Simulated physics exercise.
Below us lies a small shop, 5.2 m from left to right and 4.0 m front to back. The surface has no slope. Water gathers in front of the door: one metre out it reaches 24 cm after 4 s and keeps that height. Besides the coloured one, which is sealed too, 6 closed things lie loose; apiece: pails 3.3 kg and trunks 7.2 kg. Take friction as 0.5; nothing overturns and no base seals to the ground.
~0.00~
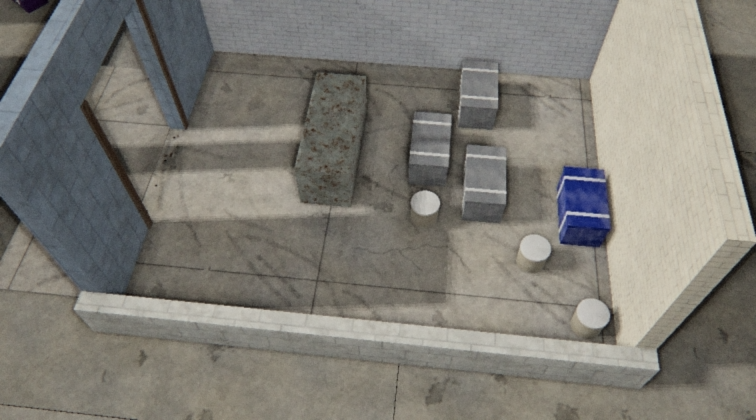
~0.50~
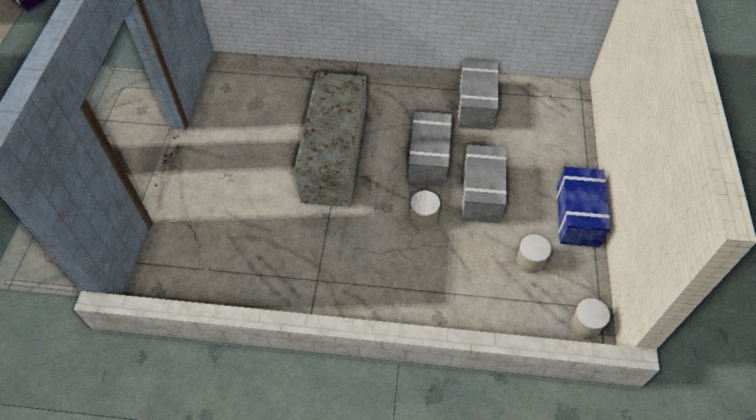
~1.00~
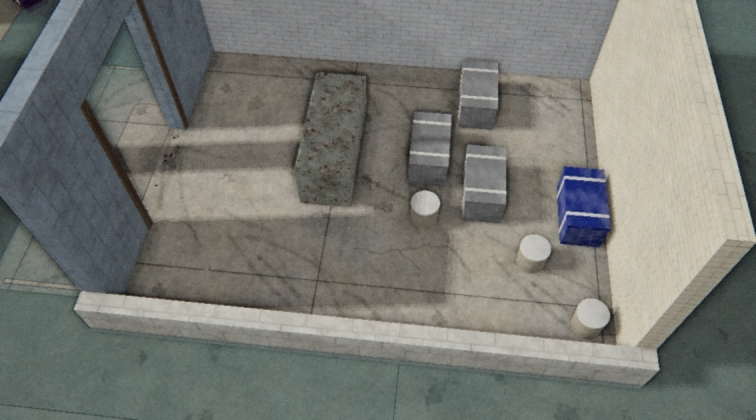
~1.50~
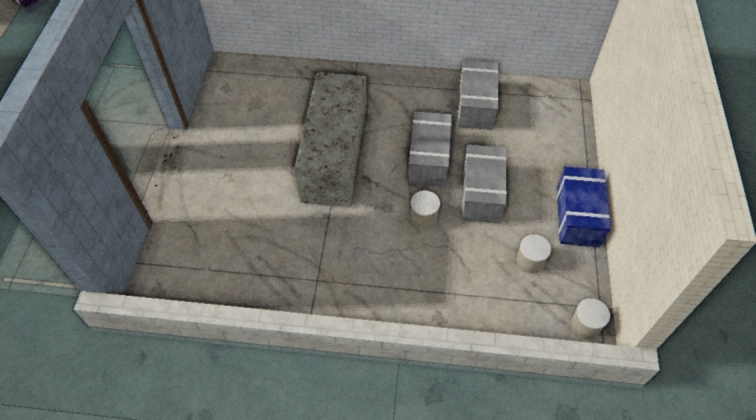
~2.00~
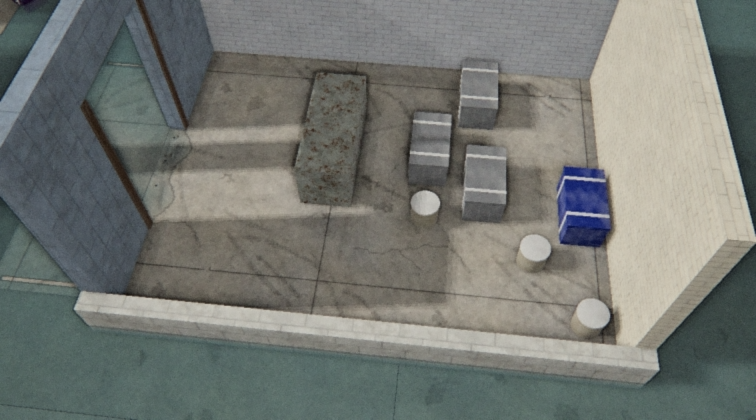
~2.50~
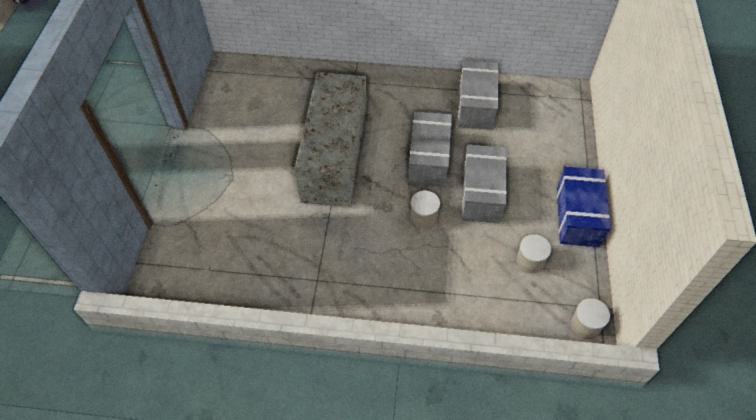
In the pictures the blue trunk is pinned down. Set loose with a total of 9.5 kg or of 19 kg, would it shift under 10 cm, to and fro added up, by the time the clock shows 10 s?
Verdict: Neither weight holds it.
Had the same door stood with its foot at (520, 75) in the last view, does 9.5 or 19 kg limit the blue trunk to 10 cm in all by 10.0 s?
Then neither load is enough.
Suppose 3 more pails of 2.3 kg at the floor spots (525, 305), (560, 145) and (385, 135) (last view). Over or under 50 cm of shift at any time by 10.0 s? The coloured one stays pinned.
In that order: More, less, less.
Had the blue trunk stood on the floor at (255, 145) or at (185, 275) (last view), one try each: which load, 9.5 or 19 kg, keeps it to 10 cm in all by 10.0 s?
In that order: Neither is enough; neither holds.
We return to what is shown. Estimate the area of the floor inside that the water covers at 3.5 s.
Some 3.0 m2.
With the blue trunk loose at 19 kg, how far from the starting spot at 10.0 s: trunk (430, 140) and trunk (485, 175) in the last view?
In that order: 20 cm, 40 cm.
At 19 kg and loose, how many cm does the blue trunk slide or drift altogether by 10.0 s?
Some 100 cm in all.
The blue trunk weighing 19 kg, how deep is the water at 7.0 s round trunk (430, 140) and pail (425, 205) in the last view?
Roughly 1 and 2 cm.
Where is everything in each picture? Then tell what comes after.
The first picture shows the blue trunk at (587, 197), on the bottom; 0.0 m2 under water; 0 of 7 have shifted.
The second picture shows the blue trunk at (587, 197), on the bottom; 0.0 m2 under water; 0 of 7 have shifted.
The third picture shows the blue trunk at (587, 197), on the bottom; 0.0 m2 under water; 0 of 7 have shifted.
The fourth picture shows the blue trunk at (587, 197), on the bottom; 0.0 m2 under water; 0 of 7 have shifted.
The fifth picture shows the blue trunk at (587, 197) rests on the ground; 0.1 m2 under water; 0 of 7 have shifted.
The sixth picture shows the blue trunk at (587, 197), on the bottom; 0.8 m2 under water; 0 of 7 have shifted.
After 3.5 s the blue trunk would be 0 cm from its start with 9.5 kg and 0 cm from its start with 19 kg; 0 cm of water round it then.
After 4.5 s the blue trunk would be 0 cm from its start with 9.5 kg and 0 cm from its start with 19 kg; 0 cm of water round it then.
After 7.0 s the blue trunk would be 0 cm from its start with 9.5 kg and 0 cm from its start with 19 kg; 1 cm of water round it then.
After 10.0 s the blue trunk would be 121 cm from its start with 9.5 kg and 102 cm from its start with 19 kg; 9 cm of water round it then.
